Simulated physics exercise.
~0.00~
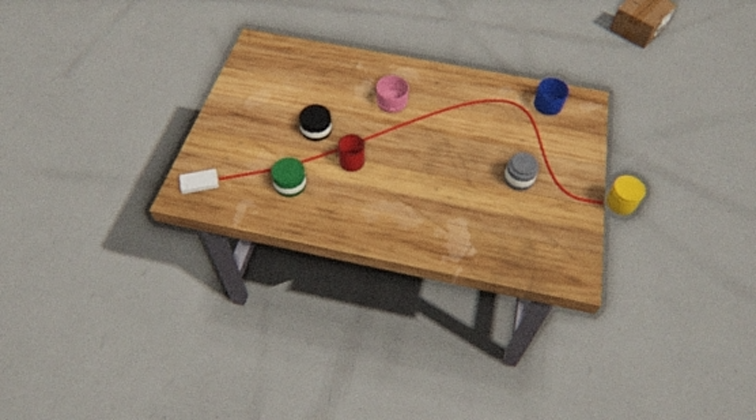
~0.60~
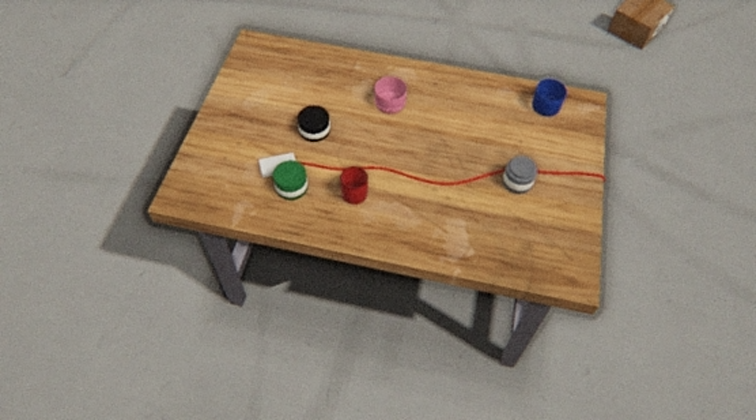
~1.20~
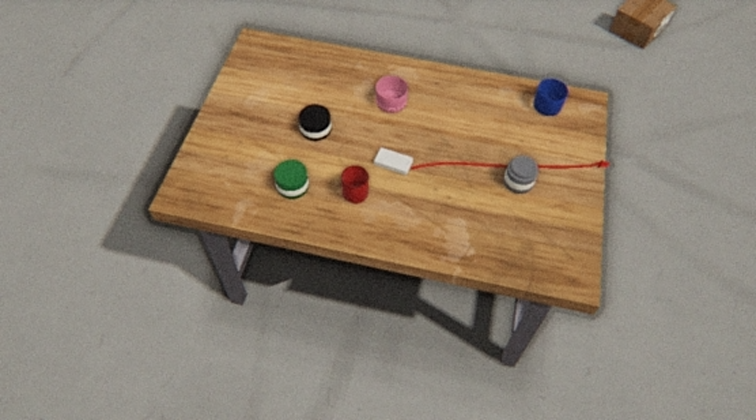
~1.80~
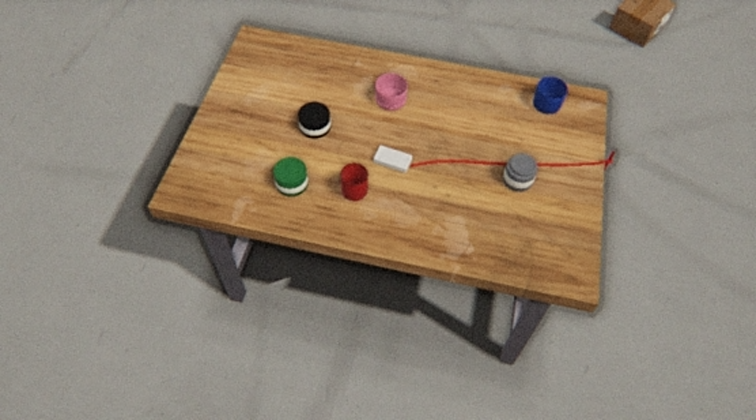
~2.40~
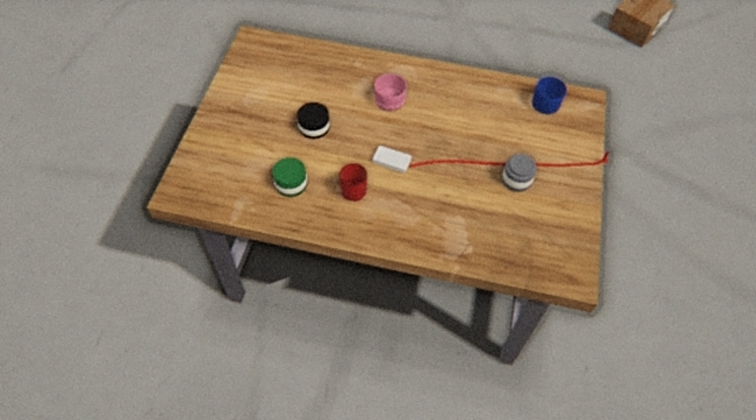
The footage shows a wooden table with cups and lidded containers as a yellow object drops past the right edge, pulling a red cable taut and dragging a white phone rightward. The red mug shifts slightly toward the front, and the phone rests mid-table, the cable reaching the edge.
